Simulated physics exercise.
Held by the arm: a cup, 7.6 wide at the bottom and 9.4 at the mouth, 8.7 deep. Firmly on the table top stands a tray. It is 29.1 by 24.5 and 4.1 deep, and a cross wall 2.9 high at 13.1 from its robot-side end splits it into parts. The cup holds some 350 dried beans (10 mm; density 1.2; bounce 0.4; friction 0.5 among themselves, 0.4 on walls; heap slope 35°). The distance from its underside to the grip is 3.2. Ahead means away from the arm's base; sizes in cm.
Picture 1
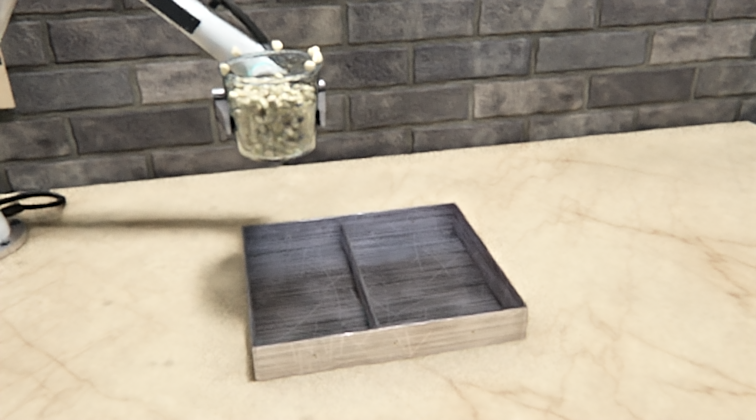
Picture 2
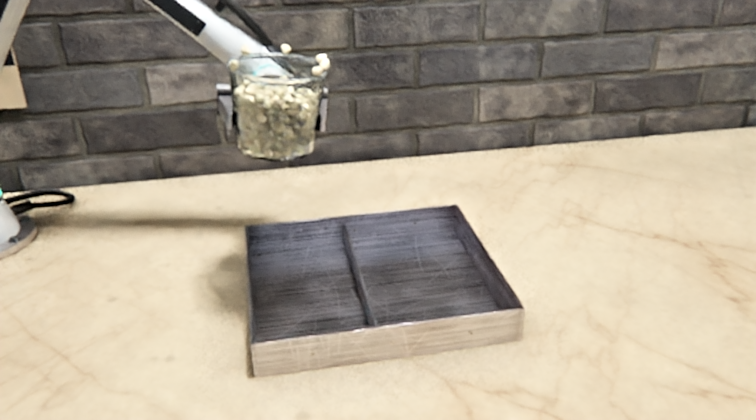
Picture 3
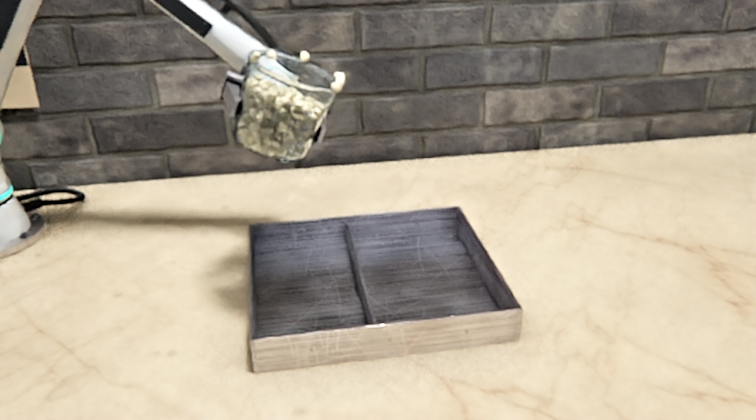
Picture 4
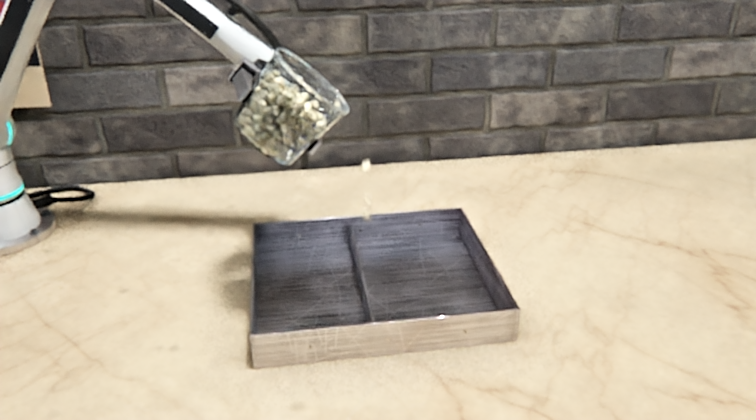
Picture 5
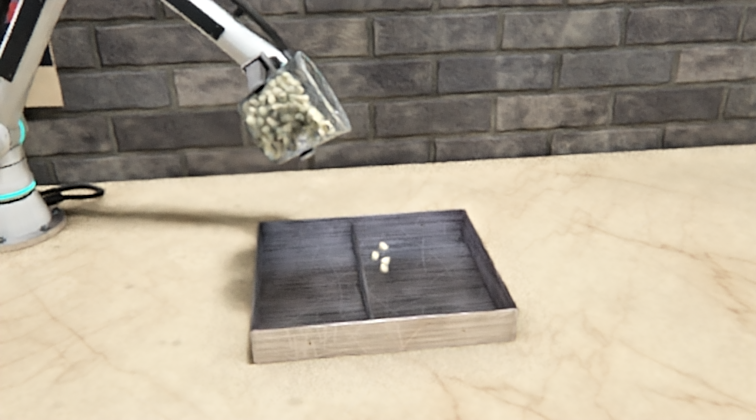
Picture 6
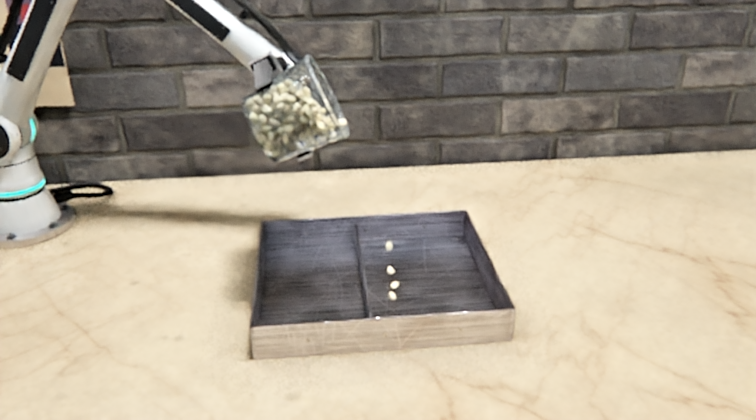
The clip shows a robot arm tilting a clear cup full of pale beans forward, to the right, above a divided dark tray on a table; a few beans drop into the tray's right part while most remain in the cup.
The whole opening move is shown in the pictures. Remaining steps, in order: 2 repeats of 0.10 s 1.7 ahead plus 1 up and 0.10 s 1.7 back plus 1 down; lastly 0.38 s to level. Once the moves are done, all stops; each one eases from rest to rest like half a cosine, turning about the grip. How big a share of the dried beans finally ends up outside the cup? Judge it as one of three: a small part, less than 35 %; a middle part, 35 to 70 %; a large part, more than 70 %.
A small part, less than 35 %.
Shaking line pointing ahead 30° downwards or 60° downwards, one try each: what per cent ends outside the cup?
5 and 0 %.
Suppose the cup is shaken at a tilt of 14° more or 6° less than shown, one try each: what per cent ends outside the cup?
It would be around 45 and 10 per cent.
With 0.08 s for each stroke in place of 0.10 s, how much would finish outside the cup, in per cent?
In that case it would be near 30 percent.
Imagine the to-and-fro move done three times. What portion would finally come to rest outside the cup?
That share would be near 30 percent.
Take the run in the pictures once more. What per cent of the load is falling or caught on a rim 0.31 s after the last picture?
Reading at that time: Some 3 per cent.
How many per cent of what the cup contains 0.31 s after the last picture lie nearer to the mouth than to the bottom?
Some 50 percent is in that half.
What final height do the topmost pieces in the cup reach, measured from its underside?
I'd put it at close to 7.5 centimetres.
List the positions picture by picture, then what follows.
In the first frame, cup middle at (274, 108), level; upper third of the load around (273, 95), from x 225 to 315, top at y 45; 350 in the cup.
In the second frame, cup middle at (276, 109), tilted 6° forward; upper third of the load around (274, 96), from x 235 to 325, top at y 50.
In the third frame, cup middle at (282, 109), tilted 22° forward; upper third of the load around (275, 96), from x 240 to 340, top at y 55; 348 in the cup, 2 in flight or on a rim.
In the fourth frame, cup middle at (287, 111), tilted 43° forward; upper third of the load around (279, 97), from x 240 to 365, top at y 70; 346 in the cup, 4 in flight or on a rim.
In the fifth frame, cup middle at (291, 113), tilted 59° forward; upper third of the load around (285, 99), from x 245 to 385, top at y 75; 346 in the cup, 4 in the far-side part.
In the sixth frame, cup middle at (294, 114), tilted 65° forward; upper third of the load around (286, 102), from x 250 to 395, top at y 85; 346 in the cup, 4 in the far-side part.
Then, 0.31 s after the last picture, tilted 65° forward, highest piece 27 above the table; 326 in the cup, 10 in the far-side part, 2 in the robot-side part, 12 in flight or on a rim.
Then, 0.62 s after the last picture, tilted 23° forward, highest piece 28 above the table; 278 in the cup, 63 in the far-side part, 6 in the robot-side part, 3 in flight or on a rim.
Then, 0.98 s after the last picture, level, highest piece 28 above the table; 278 in the cup, 65 in the far-side part, 7 in the robot-side part.
Then, 2.03 s after the last picture, level, highest piece 28 above the table; 278 in the cup, 65 in the far-side part, 7 in the robot-side part.
Final count, 278 in the cup, 65 in the far-side part, 7 in the robot-side part. That is 21 % outside the cup.
